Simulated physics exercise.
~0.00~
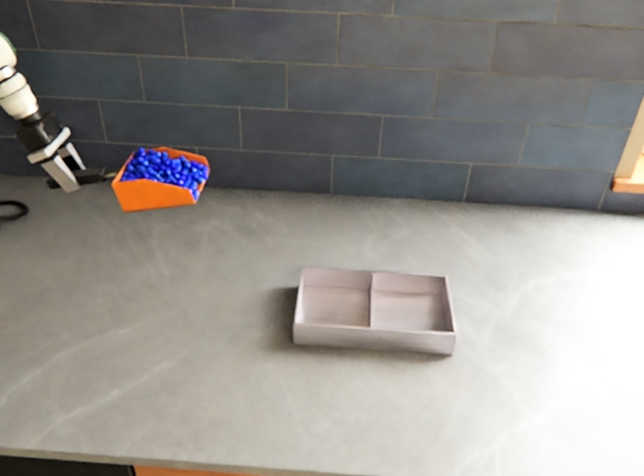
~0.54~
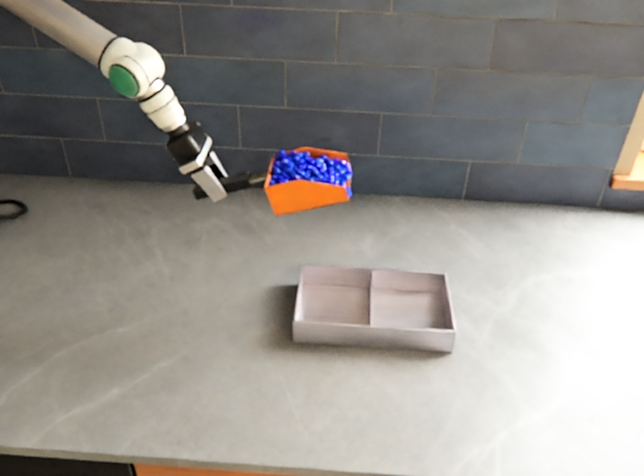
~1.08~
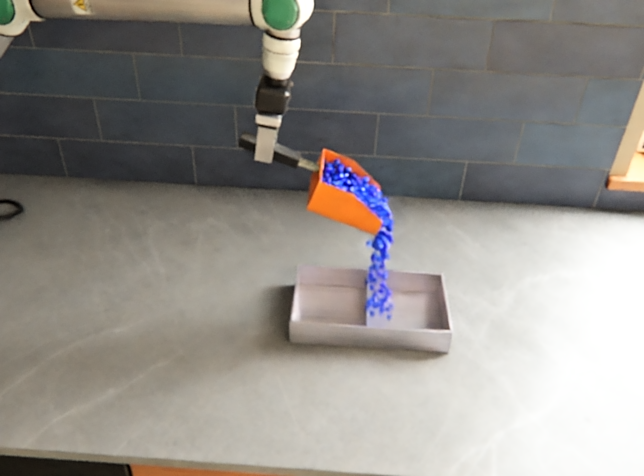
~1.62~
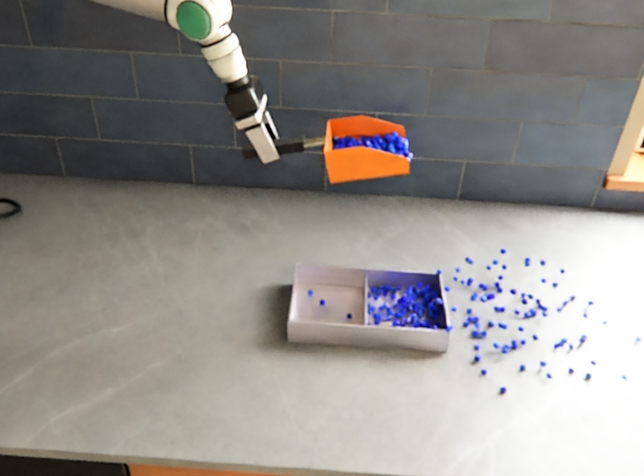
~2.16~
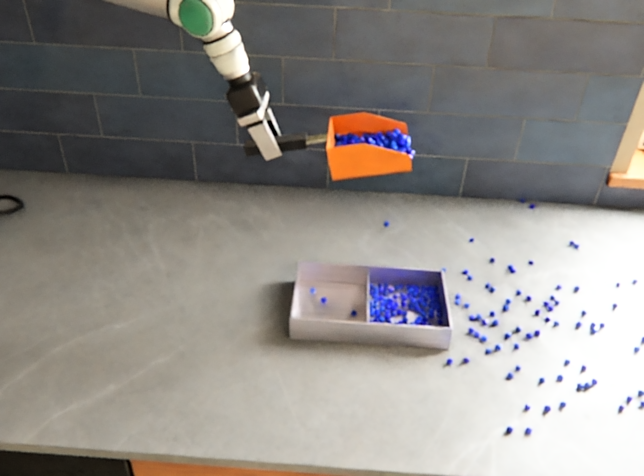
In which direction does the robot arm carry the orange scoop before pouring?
The arm carries the scoop to the right, bringing it from the left side of the counter toward the box.
